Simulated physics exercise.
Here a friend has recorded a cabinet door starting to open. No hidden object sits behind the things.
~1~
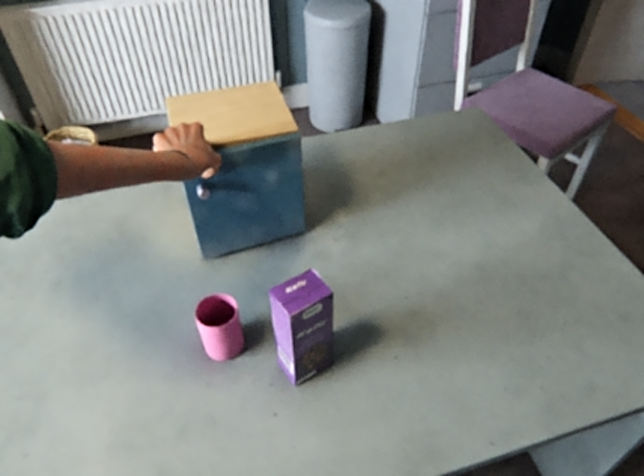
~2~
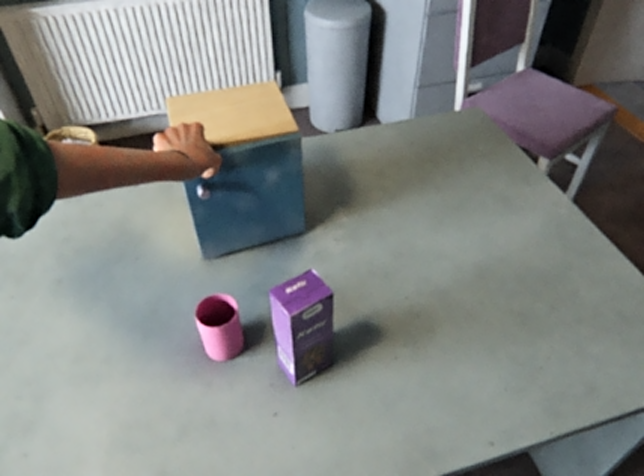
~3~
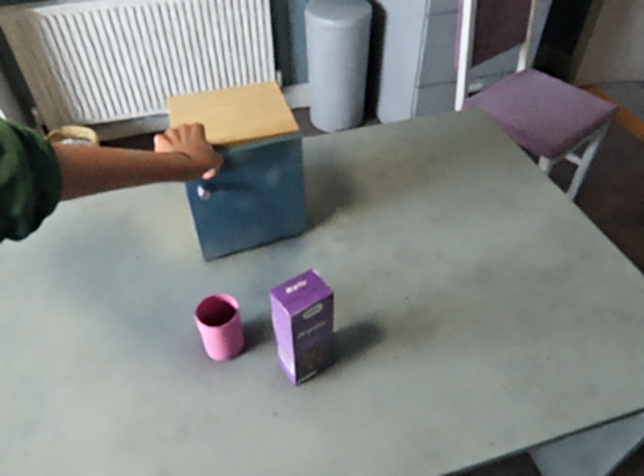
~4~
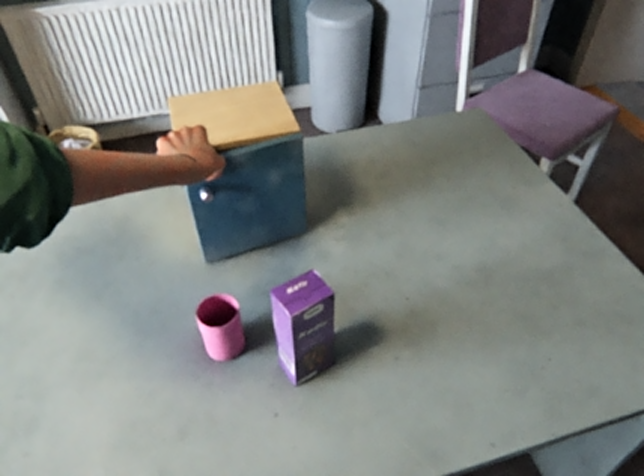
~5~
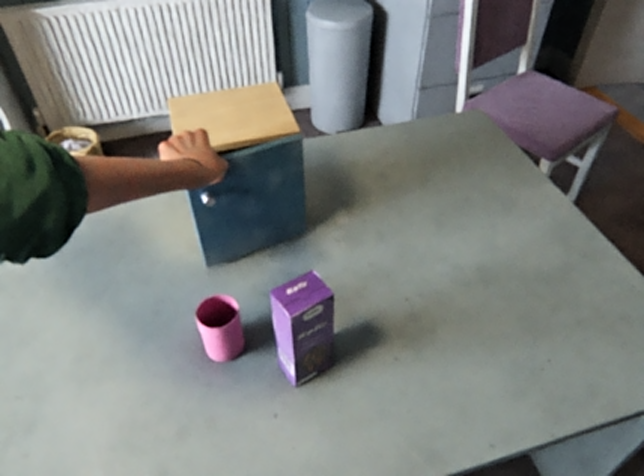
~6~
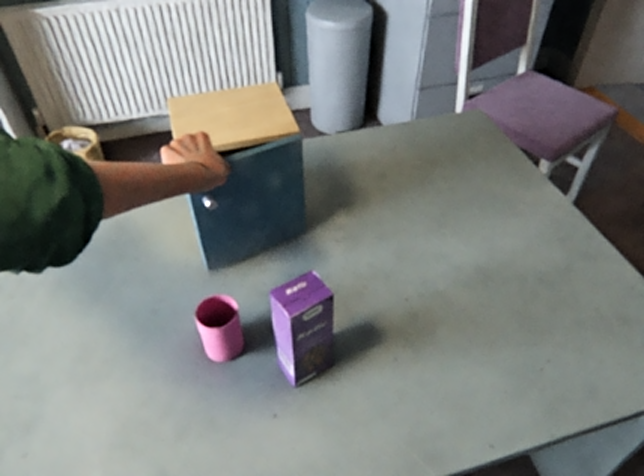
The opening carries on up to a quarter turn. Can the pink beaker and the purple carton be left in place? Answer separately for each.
As it turns out, the pink beaker can stay put, the purple carton can stay put.
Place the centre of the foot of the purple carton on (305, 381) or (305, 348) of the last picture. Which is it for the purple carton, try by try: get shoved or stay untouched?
Going in order, it is not hit and then is not hit.
Then, 0.80 s later than the last frame, door 36° open; pink beaker at rest near (221, 329); purple carton at rest near (304, 332).
Then, 1.76 s later than the last frame, door 64° open; pink beaker at rest near (221, 329); purple carton at rest near (304, 332).
Then, 2.56 s later than the last frame, door 88° open; pink beaker at rest near (221, 329); purple carton at rest near (304, 332).
When it is over, the pink beaker stays untouched, near (221, 329); the purple carton stays untouched, near (304, 332).
